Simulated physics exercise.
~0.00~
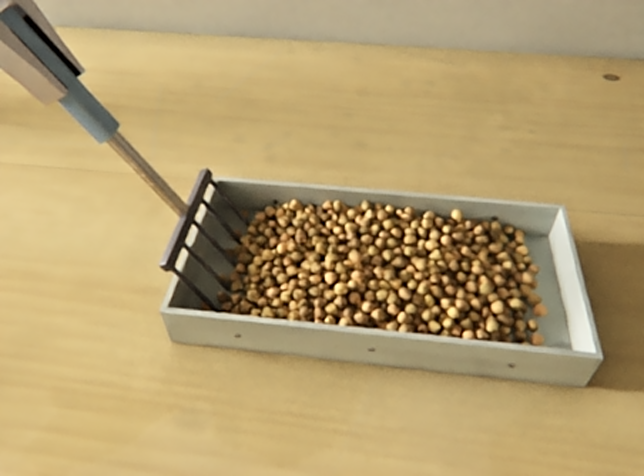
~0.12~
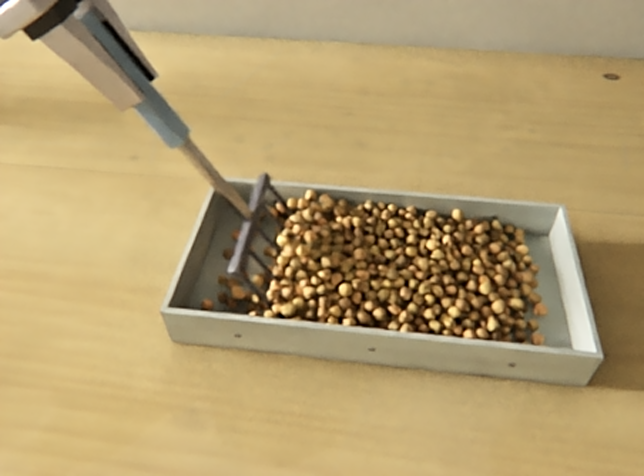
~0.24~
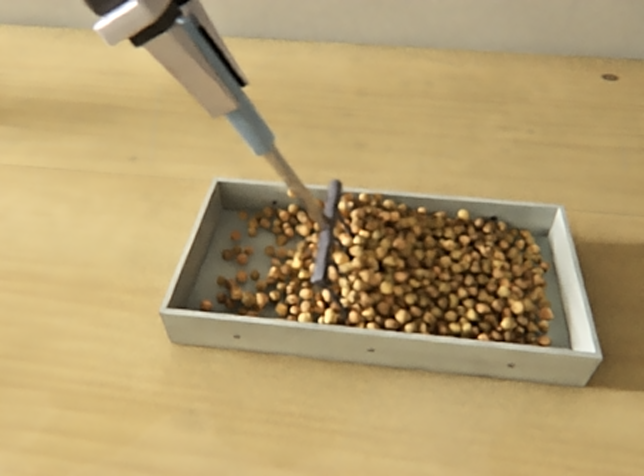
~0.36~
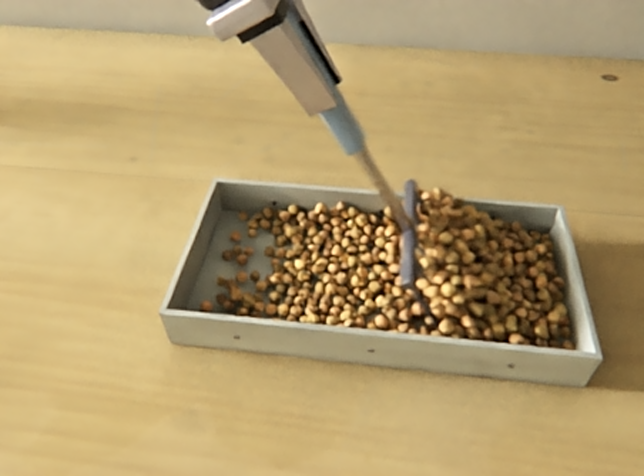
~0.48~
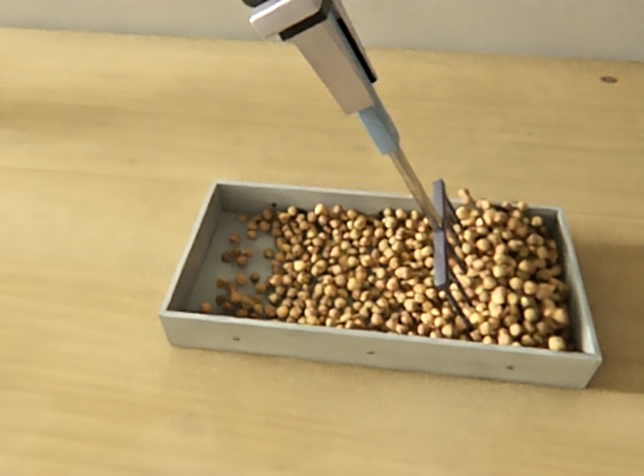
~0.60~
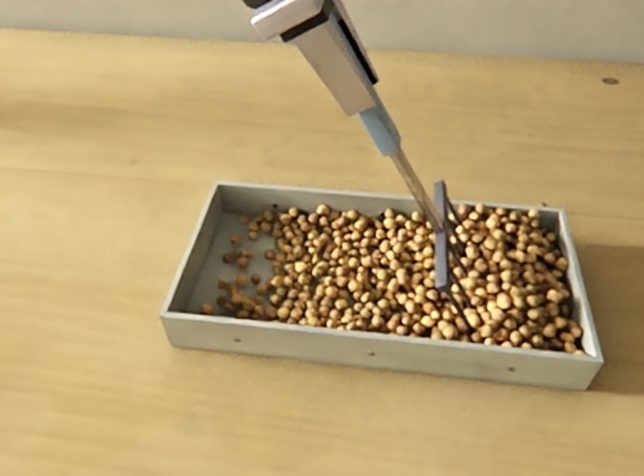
A robot arm pushes a fork rightward through chickpeas, heaping them toward the tray's right end.
